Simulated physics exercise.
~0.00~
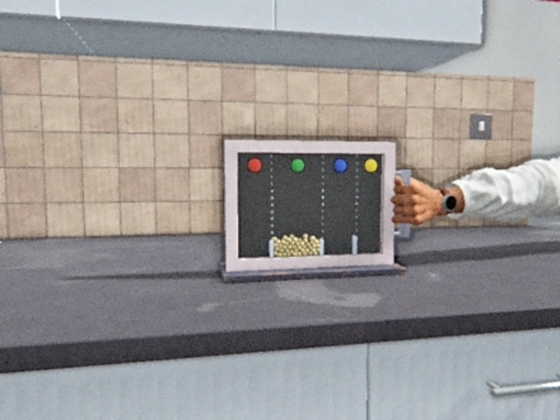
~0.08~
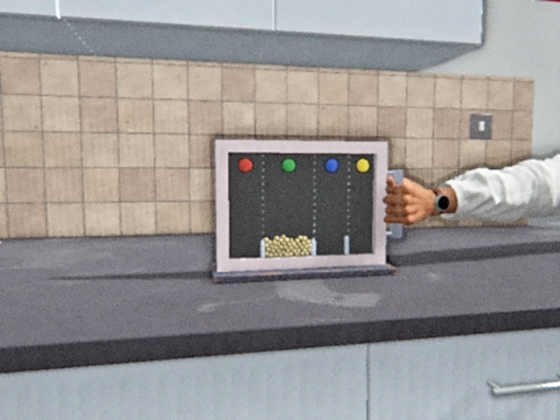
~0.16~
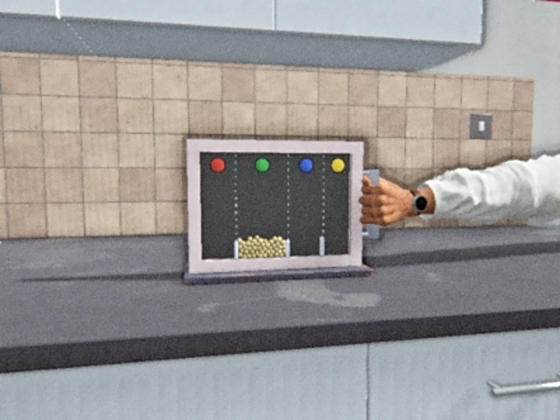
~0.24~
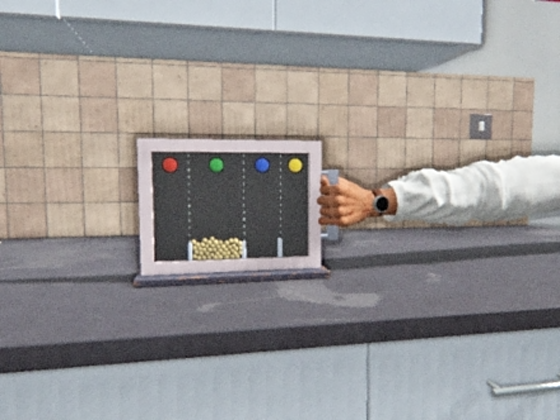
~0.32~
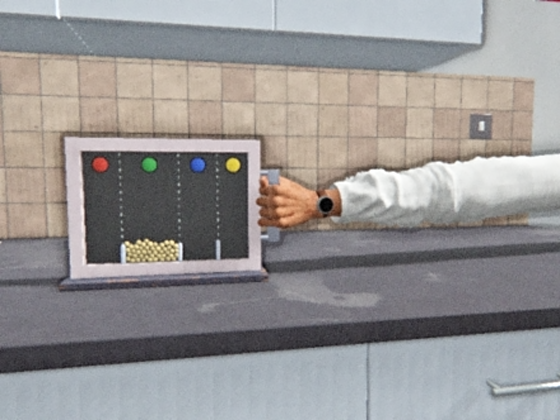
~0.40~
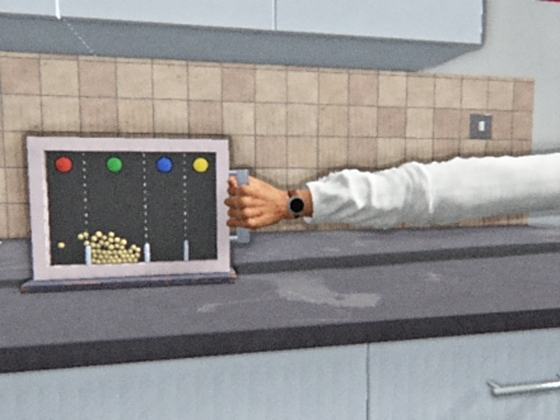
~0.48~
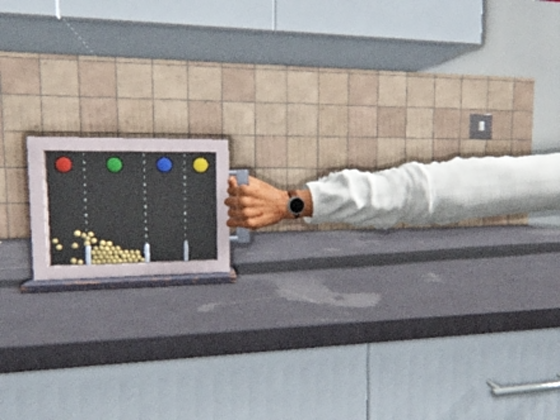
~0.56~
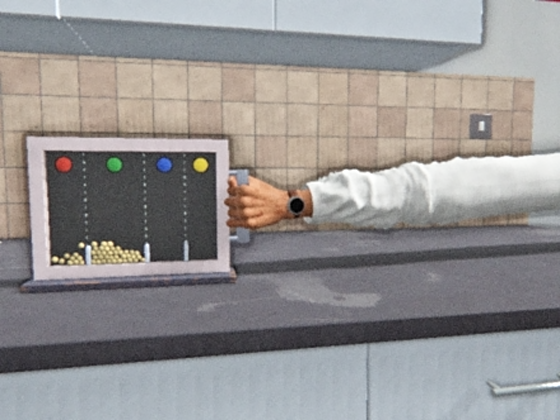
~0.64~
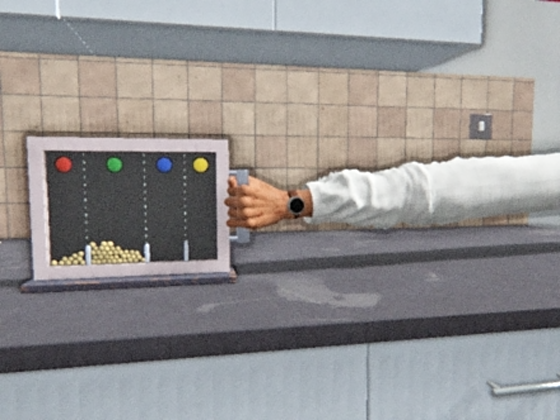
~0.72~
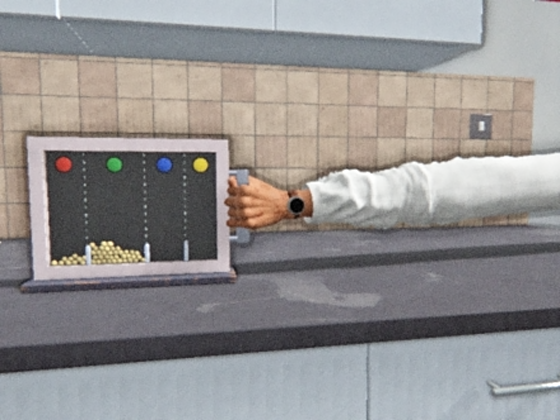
On a kitchen counter, a hand slid a framed tray of pale beans to the left and stopped, and some beans spilled over the low divider into the red strip, while most stayed heaped in the green one.
